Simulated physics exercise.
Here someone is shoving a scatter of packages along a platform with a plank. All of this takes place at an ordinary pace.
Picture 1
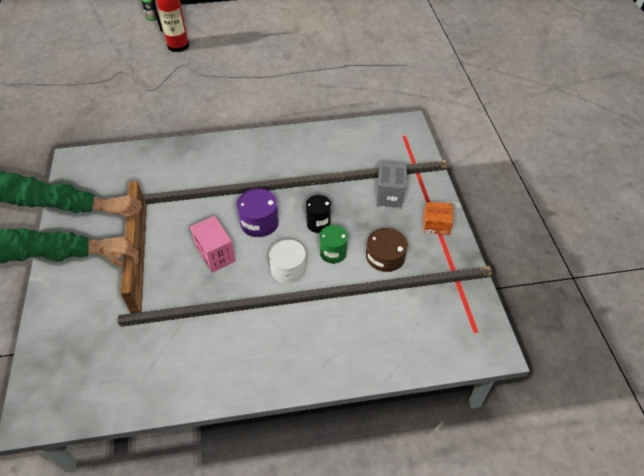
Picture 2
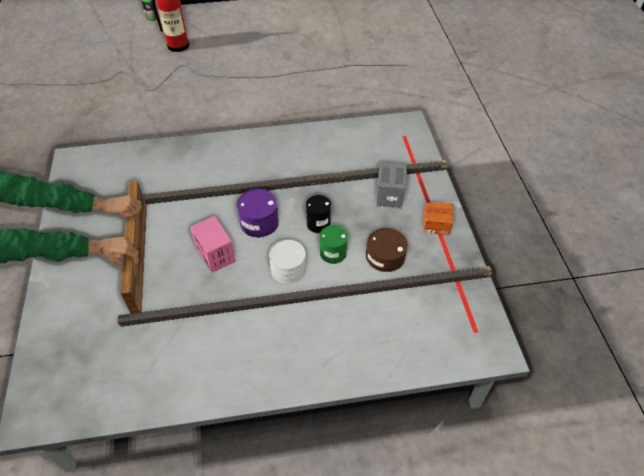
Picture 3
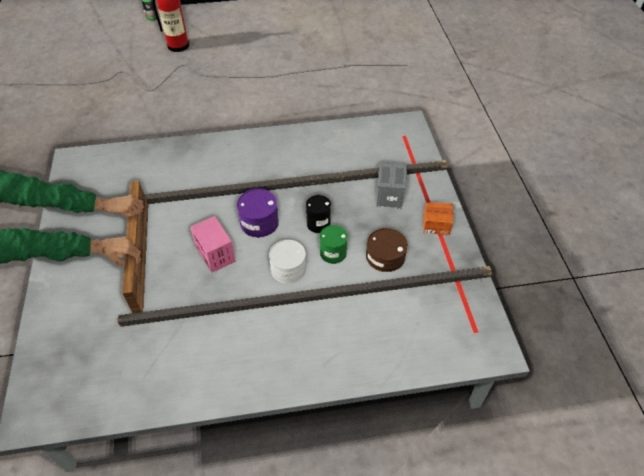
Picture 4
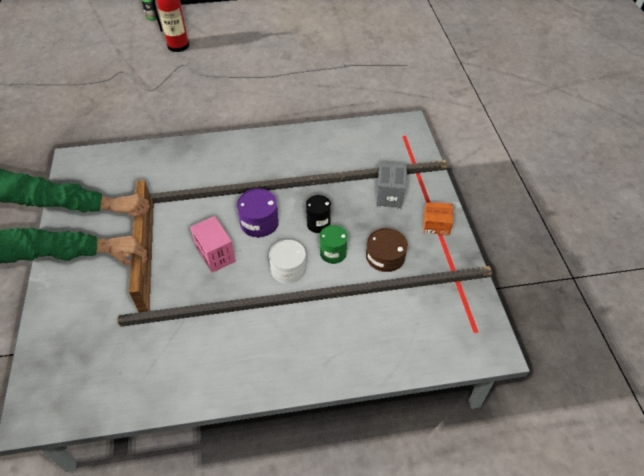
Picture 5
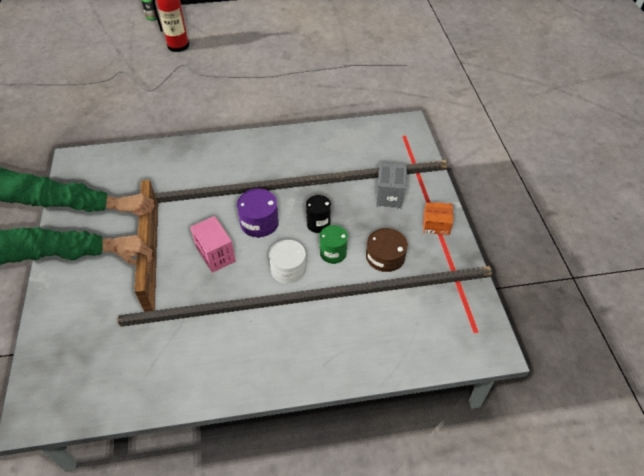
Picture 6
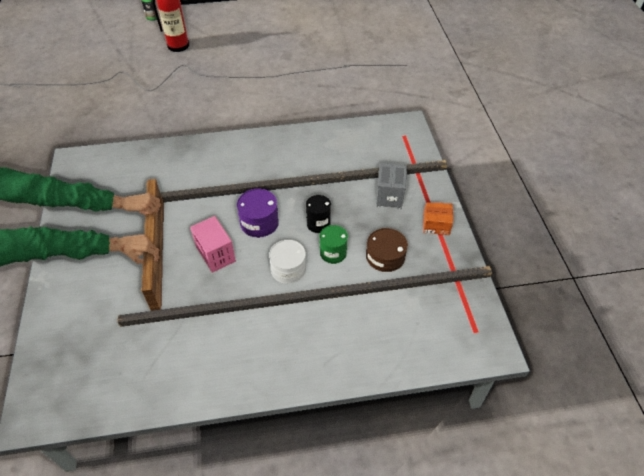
A pair of green-sleeved arms slowly slid a wooden plank a short way to the right along a gray platform, while the scattered colorful boxes and canisters between two dark rails stayed still.
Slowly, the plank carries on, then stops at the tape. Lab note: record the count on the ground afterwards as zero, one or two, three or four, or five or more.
Count on ground: Five or more.
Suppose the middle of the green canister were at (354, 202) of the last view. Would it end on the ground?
It goes off the edge.
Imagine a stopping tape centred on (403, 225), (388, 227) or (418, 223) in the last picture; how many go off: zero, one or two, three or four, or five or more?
Taking the places in the order asked: None, then zero, then either one or two.
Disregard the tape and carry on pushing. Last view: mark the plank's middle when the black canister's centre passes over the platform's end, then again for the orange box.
The middle is at (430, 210) when it's the black canister, and at (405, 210) when it's the orange box.
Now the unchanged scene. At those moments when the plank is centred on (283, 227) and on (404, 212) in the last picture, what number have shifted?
4, then 8.
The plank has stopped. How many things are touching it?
Result: 3 in all.
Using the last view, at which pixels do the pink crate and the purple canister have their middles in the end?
The first near (453, 218), the second near (448, 189).
Soon after, none off yet; orange box at rest near (438, 218); grey tote at rest near (391, 186); brown canister at rest near (386, 250).
In the end, the number that fall off is five or more; gone, black canister, green canister, brown canister, grey tote and orange box.
